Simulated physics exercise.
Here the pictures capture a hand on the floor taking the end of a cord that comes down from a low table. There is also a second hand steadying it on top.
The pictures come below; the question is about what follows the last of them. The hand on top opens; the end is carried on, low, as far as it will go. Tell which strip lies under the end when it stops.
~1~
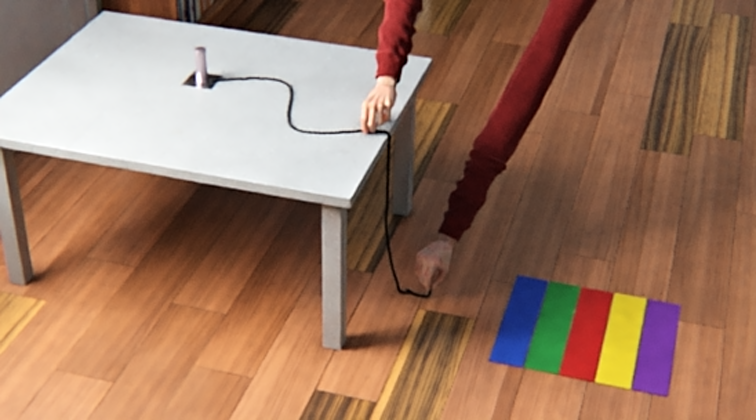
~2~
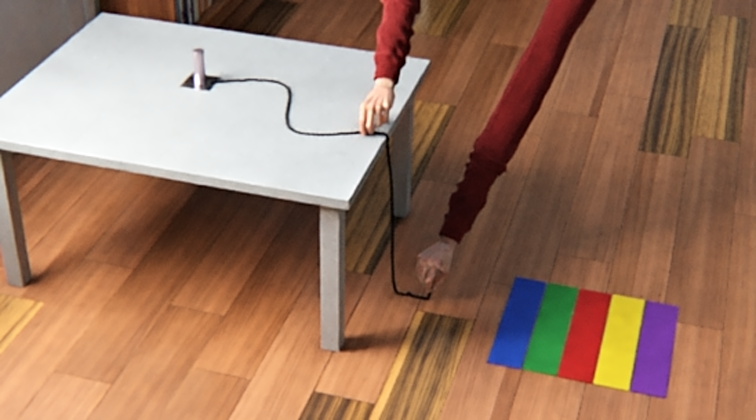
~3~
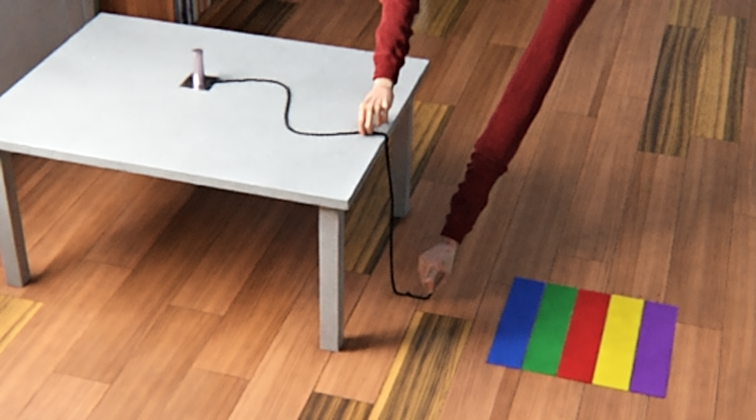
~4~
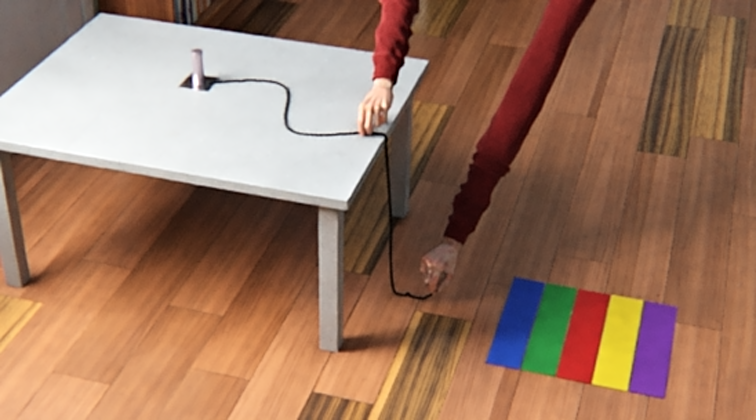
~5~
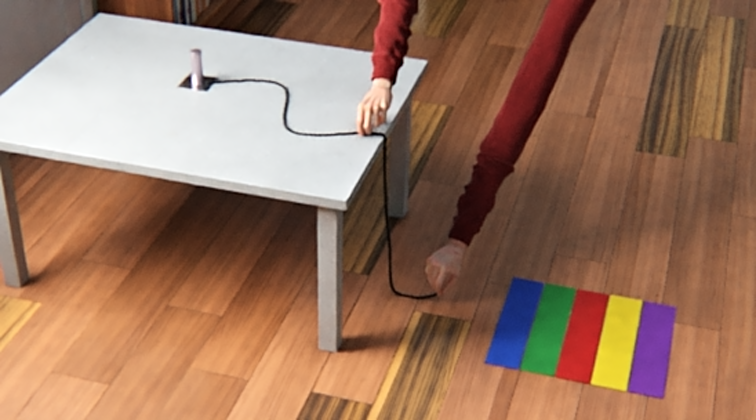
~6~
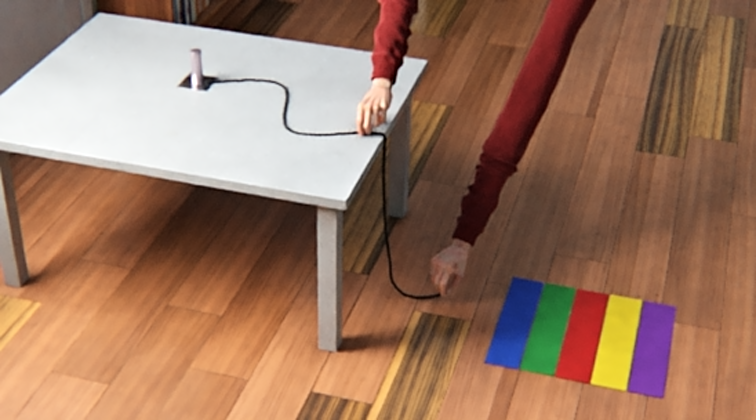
The yellow strip.
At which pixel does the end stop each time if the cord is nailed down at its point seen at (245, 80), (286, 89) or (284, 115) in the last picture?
Going through the three tries, you get (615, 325), (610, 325) and (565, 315).
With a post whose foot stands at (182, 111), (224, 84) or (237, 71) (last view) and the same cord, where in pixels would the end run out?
Places per try: (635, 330); (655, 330); (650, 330).
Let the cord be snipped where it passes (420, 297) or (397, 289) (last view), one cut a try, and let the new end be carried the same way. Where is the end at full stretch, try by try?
In that order: (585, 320) and (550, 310).
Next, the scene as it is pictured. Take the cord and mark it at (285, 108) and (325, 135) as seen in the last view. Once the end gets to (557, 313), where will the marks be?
The first ends at (318, 113) and the second at (389, 138).
Soon after, end near (557, 313); over green.
Then, end near (598, 321); over red.
At full stretch, end near (623, 325); over yellow. It gets as far as the yellow strip.
